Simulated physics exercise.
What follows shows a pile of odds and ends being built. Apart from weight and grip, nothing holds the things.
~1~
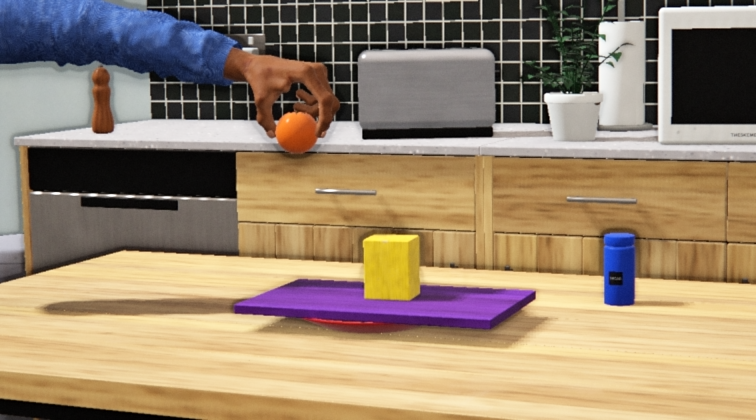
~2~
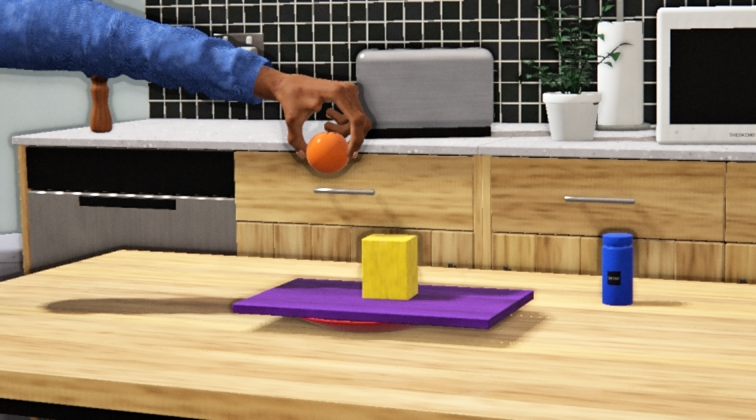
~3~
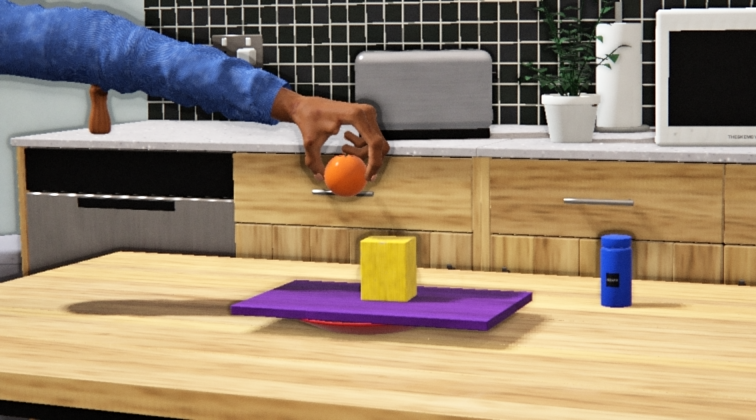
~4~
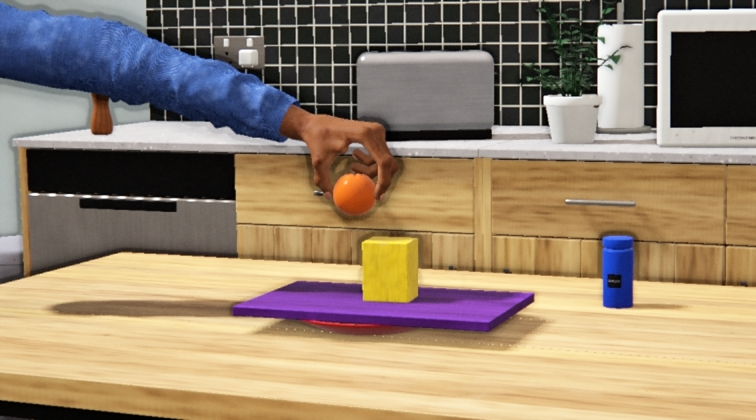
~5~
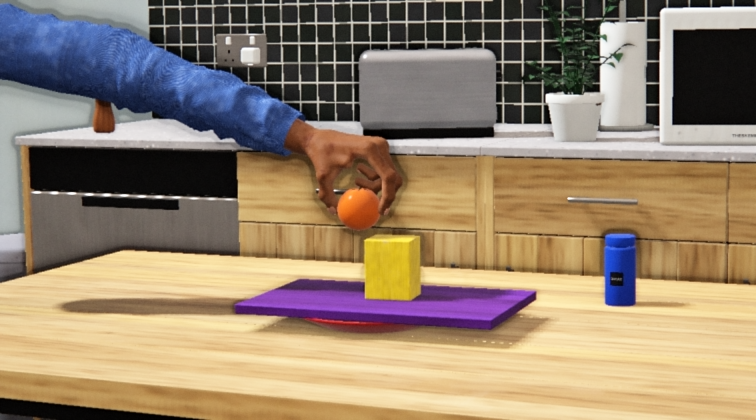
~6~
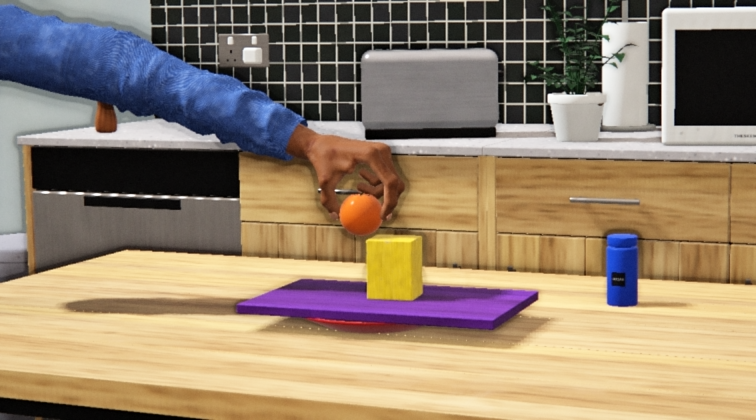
In a kitchen, a hand lowers an orange tomato rightward to a yellow block's top.
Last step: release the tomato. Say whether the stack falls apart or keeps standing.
Something drops.
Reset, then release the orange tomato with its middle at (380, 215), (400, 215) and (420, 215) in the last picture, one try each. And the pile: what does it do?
Attempt one, the pile survives; attempt two, it survives; attempt three, it falls over.
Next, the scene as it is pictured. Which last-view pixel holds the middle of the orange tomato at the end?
Somewhere around (330, 273) in the last picture.
Then, 0.20 s on from there, orange tomato now fallen.
Then, 0.30 s on from there, things are still on the move.
Then, 0.40 s on from there, nothing new.
In the end, fallen, orange tomato; the other 4 unmoved. At the end, from the last picture's camera, orange tomato near (331, 273). The pile comes apart.
